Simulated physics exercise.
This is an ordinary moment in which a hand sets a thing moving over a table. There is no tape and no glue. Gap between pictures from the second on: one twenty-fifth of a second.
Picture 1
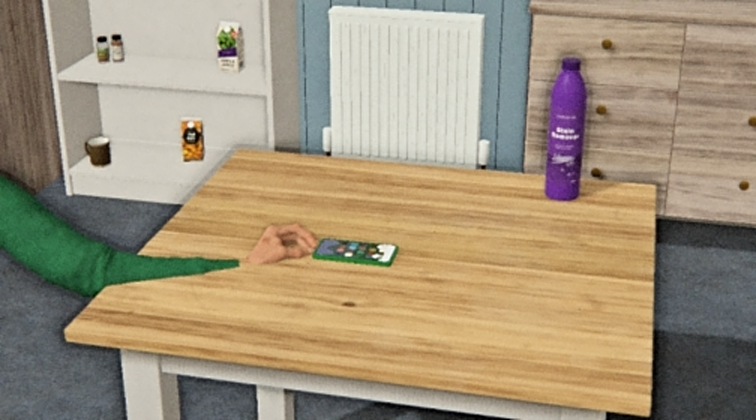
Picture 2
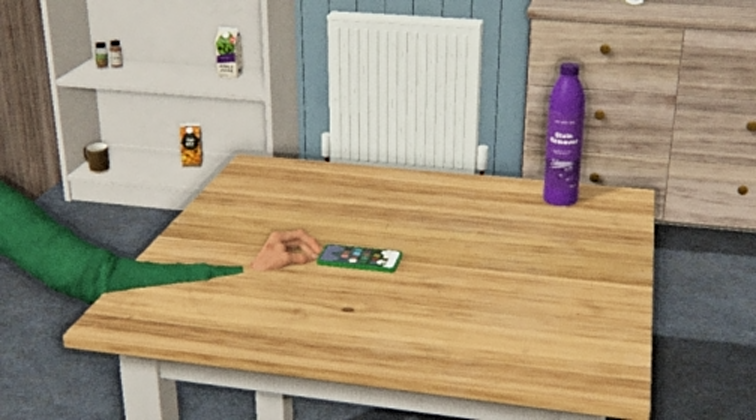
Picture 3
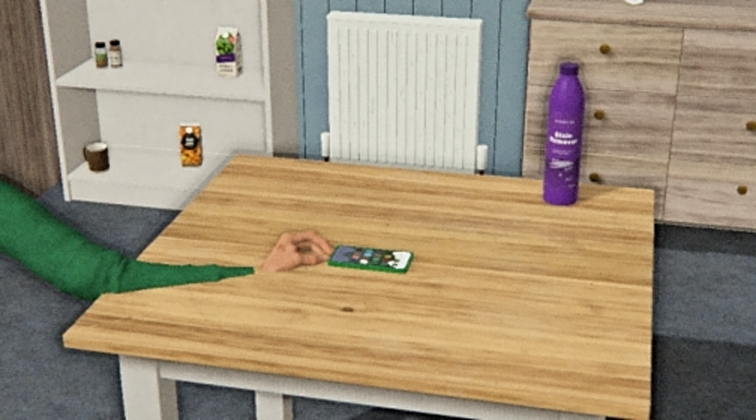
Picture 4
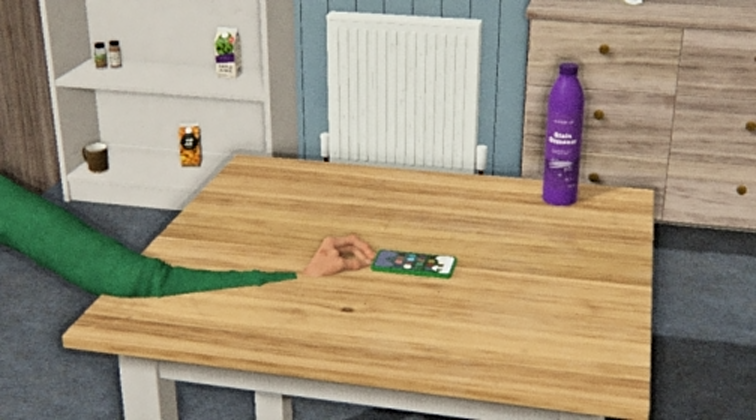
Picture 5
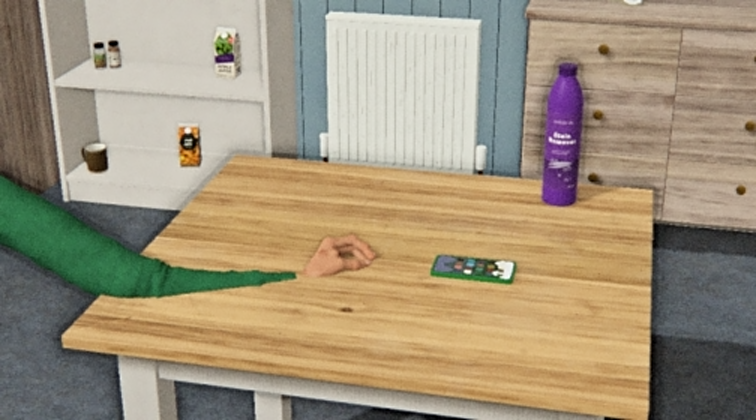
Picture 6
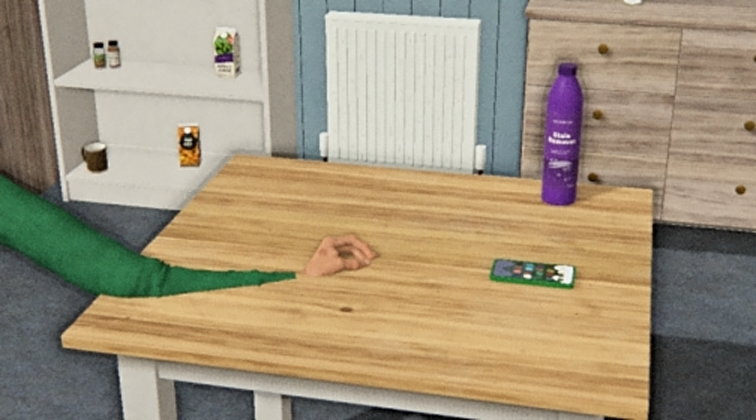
A green phone lies on a pale wooden table, seen from slightly above in a room with a white radiator and blue panelled wall. A green-sleeved arm reaches in from the left, while a purple bottle stands at the back right, before wooden drawers, and white shelves hold small items. The hand pushes the phone rightward, then stays still as the phone slides on alone across the tabletop.
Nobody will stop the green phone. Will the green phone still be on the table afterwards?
No, off the table.
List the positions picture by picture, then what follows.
In the first frame, under the hand; green phone (356, 252).
In the second frame, under the hand; green phone (360, 258).
In the third frame, under the hand; green phone (371, 259).
In the fourth frame, green phone (414, 264).
In the fifth frame, green phone (474, 269) shifted about its own width.
In the sixth frame, green phone (533, 273) shifted about its own width.
Then, 0.10 s on from there, green phone now off the table.
Then, 0.30 s on from there, things are still on the move.
Then, 0.40 s on from there, as before.
In the end, off the table, green phone.
